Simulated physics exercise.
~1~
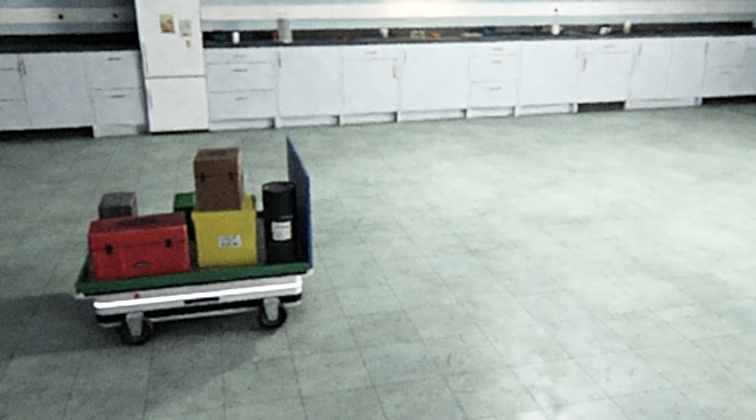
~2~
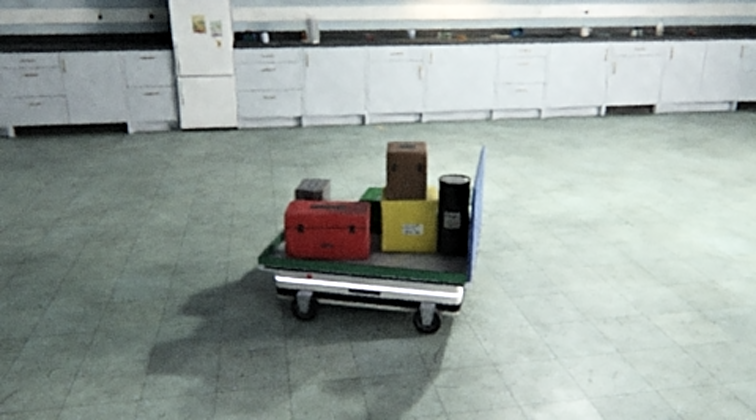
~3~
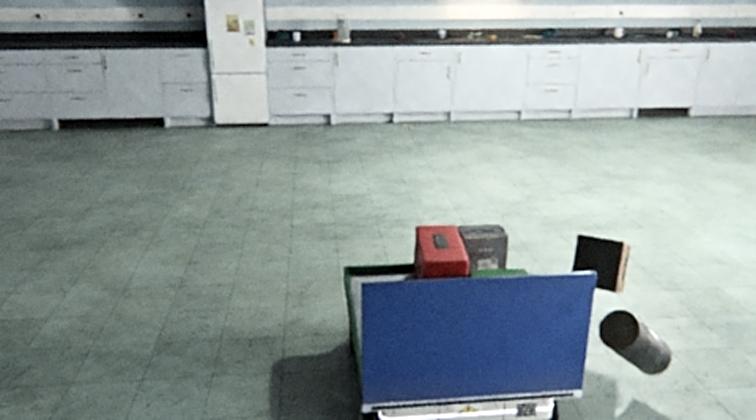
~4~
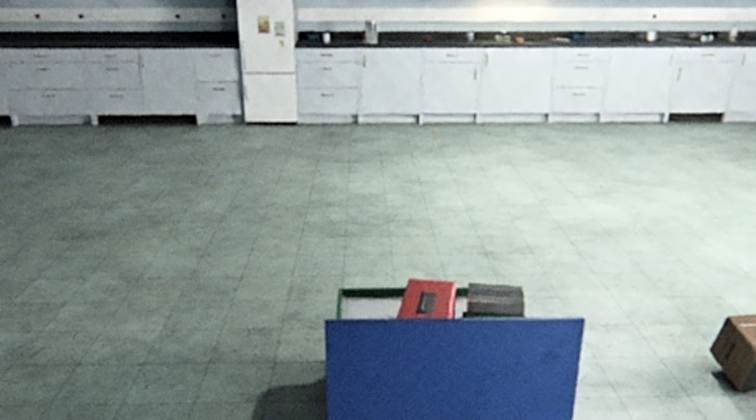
Loaded cart with a blue board rolling right, then turning toward the viewer as a brown box and black canister tumble off.
